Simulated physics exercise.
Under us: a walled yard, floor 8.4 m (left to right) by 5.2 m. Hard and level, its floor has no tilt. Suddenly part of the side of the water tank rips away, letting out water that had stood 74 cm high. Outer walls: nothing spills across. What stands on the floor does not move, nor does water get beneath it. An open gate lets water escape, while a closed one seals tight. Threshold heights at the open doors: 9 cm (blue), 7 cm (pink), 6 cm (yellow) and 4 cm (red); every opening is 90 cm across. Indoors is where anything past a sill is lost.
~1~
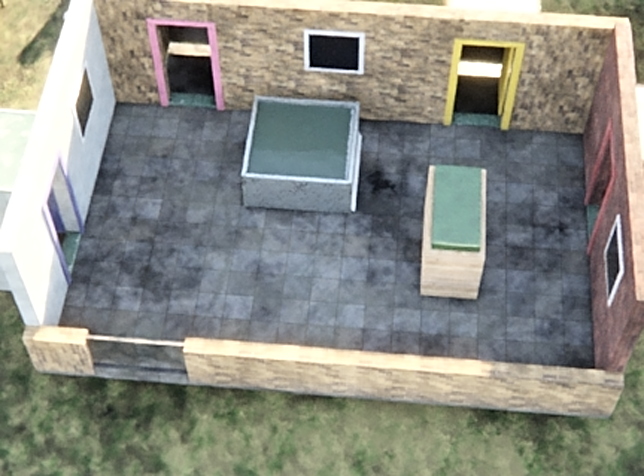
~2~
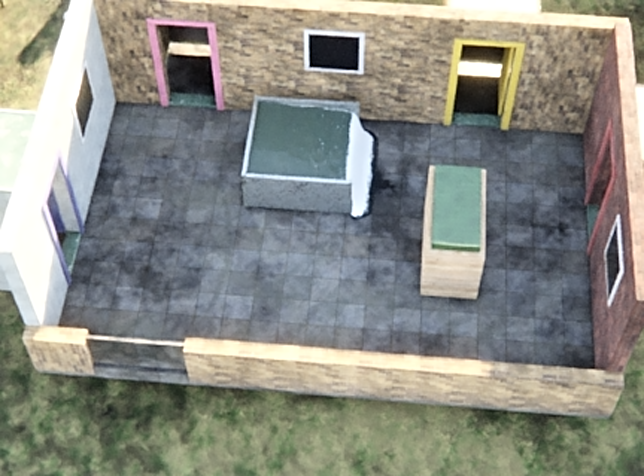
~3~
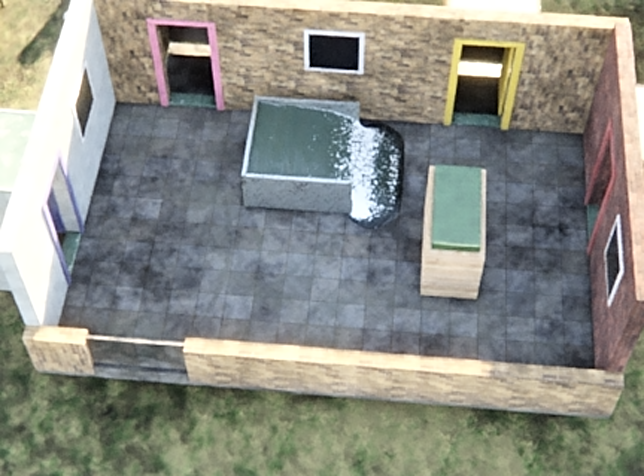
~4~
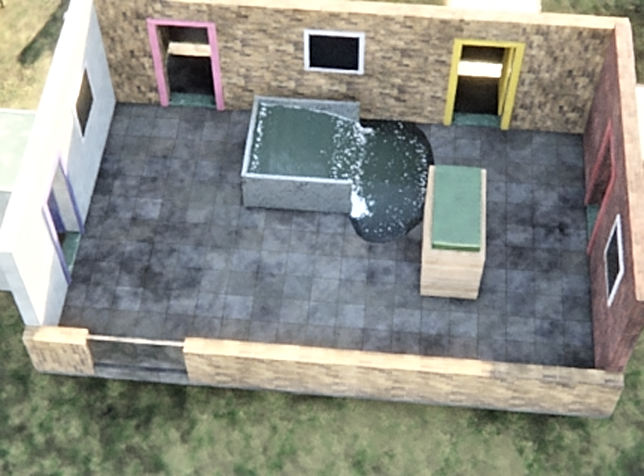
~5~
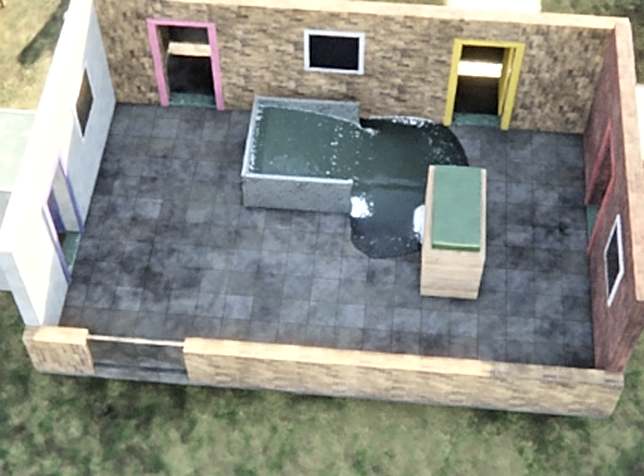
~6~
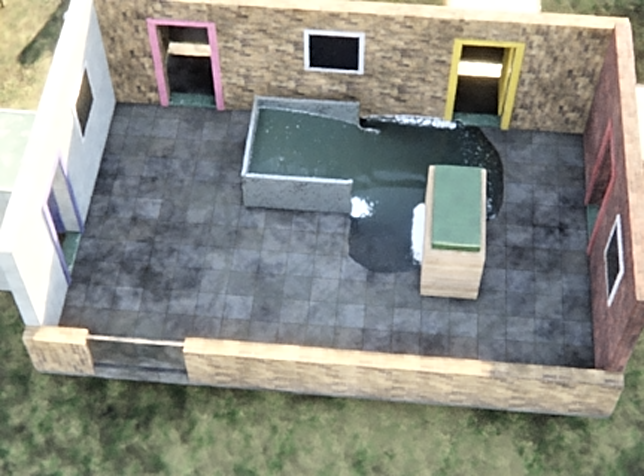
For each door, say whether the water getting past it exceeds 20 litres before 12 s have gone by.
By that time: The blue door stays at or below 20 litres; the pink door stays at or below 20 litres; the yellow door exceeds 20 litres; the red door exceeds 20 litres.
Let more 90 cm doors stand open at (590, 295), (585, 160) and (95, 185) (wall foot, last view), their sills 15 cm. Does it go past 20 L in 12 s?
Less, more, less.
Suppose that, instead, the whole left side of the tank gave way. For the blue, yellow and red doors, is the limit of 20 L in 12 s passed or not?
Then blue exceeds it, yellow does not exceed it, red does not exceed it.
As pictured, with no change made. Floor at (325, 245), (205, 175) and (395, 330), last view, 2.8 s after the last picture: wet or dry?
Untouched, untouched, soaked.
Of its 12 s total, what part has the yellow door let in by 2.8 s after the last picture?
I'd say close to 40 percent.
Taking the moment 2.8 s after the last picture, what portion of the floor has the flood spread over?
Around 50 per cent.
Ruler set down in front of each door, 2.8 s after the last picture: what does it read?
Door by door in cm, blue shows 0, pink shows 0, yellow shows 13, red shows 14.
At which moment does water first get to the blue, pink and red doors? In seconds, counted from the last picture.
Blue = 5.5 s, pink = 8.0 s, red = 0.4 s.
Then, 0.7 s after the last picture water covers 25 % of the floor and is deepest (36 cm) near (418, 218); blue door not reached, pink door not reached, yellow door 13 cm at the sill, 2 L in, red door 9 cm at the sill, 12 L in.
Then, 1.5 s after the last picture water covers 35 % of the floor and is deepest (48 cm) near (555, 145); blue door not reached, pink door not reached, yellow door 13 cm at the sill, 20 L in, red door 18 cm at the sill, 93 L in.
Then, 2.8 s after the last picture water covers 50 % of the floor and is deepest (24 cm) near (493, 165); blue door not reached, pink door not reached, yellow door 13 cm at the sill, 40 L in, red door 14 cm at the sill, 205 L in.
Then, 6.3 s after the last picture water covers 70 % of the floor and is deepest (14 cm) near (587, 393); blue door 3 cm at the sill, 0 L in, pink door not reached, yellow door 7 cm at the sill, 104 L in, red door 7 cm at the sill, 262 L in.
Then, 11.3 s after the last picture water covers 95 % of the floor and is deepest (10 cm) near (113, 115); blue door 8 cm at the sill, 0 L in, pink door 3 cm at the sill, 0 L in, yellow door 4 cm at the sill, 106 L in, red door 5 cm at the sill, 275 L in.
